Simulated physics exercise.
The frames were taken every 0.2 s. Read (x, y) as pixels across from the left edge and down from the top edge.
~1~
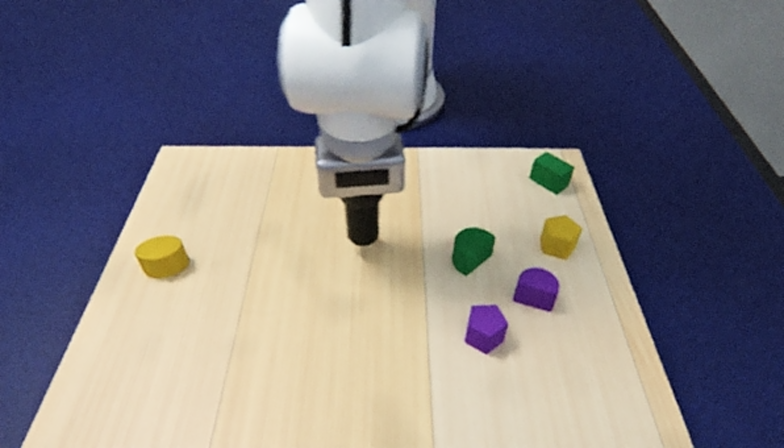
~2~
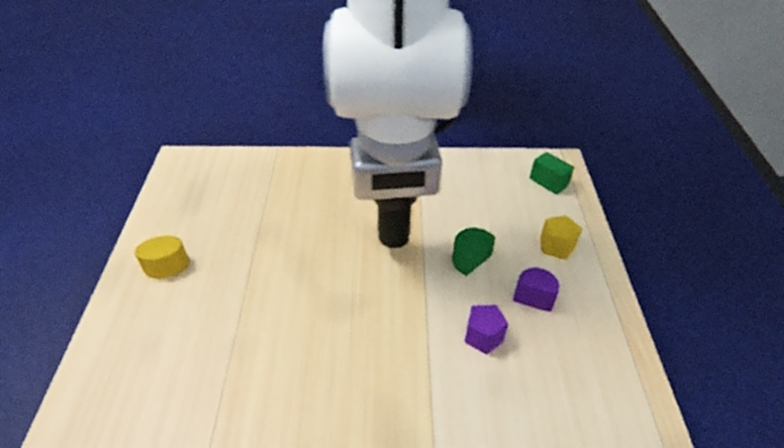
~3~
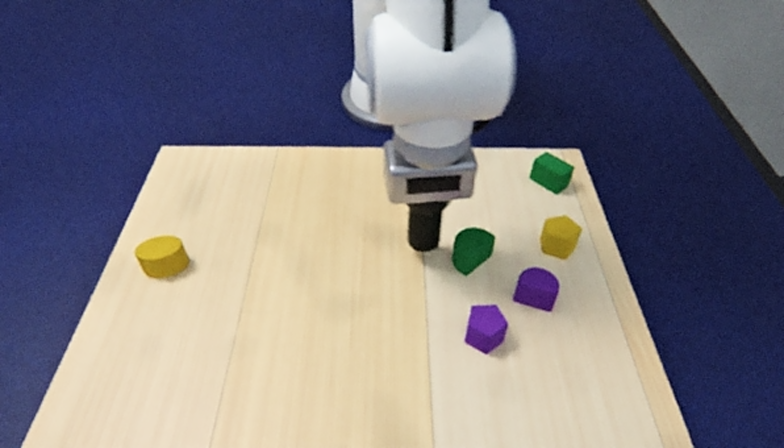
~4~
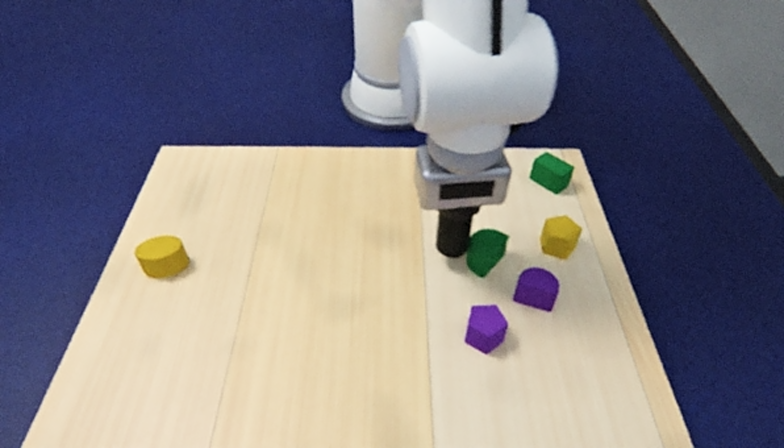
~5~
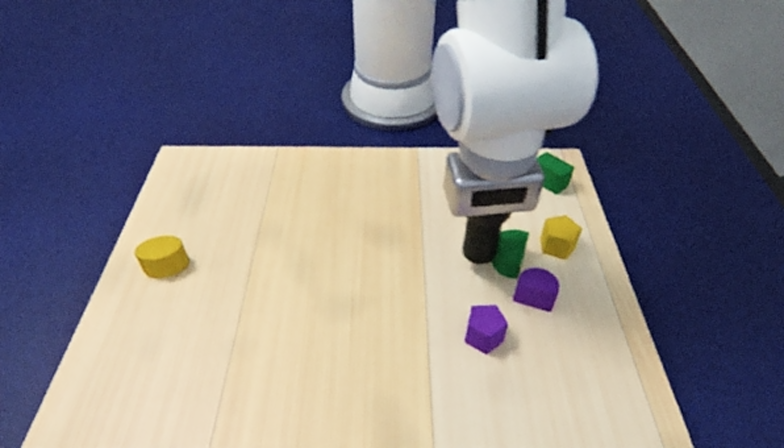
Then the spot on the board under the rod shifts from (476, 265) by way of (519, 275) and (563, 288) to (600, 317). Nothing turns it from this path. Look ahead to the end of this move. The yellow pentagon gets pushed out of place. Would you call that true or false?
That is true.
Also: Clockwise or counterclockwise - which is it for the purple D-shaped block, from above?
Spin direction: Clockwise.
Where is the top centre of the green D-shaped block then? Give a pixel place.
It ends at (563, 240).
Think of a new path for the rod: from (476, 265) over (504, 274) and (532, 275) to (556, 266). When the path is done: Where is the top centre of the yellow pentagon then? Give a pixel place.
In the picture, it is at (579, 207).
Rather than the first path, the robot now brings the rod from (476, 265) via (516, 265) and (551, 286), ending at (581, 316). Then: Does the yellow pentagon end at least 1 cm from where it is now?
Yes, it checks out.
On the path given first. One third of the way, rod at (523, 262); green D-shaped block at (548, 240), turned 55° anticlockwise; purple D-shaped block at (543, 281); yellow pentagon at (568, 224).
Two thirds of the way, rod at (569, 275); green D-shaped block at (563, 240), turned 95° anticlockwise; purple D-shaped block at (564, 296), turned 60° clockwise; yellow pentagon at (571, 220).
At the end, rod at (606, 304); purple pentagon not moved; green D-shaped block at (563, 240), turned 95° anticlockwise; purple D-shaped block at (566, 298), turned 70° clockwise; yellow pentagon at (571, 220).
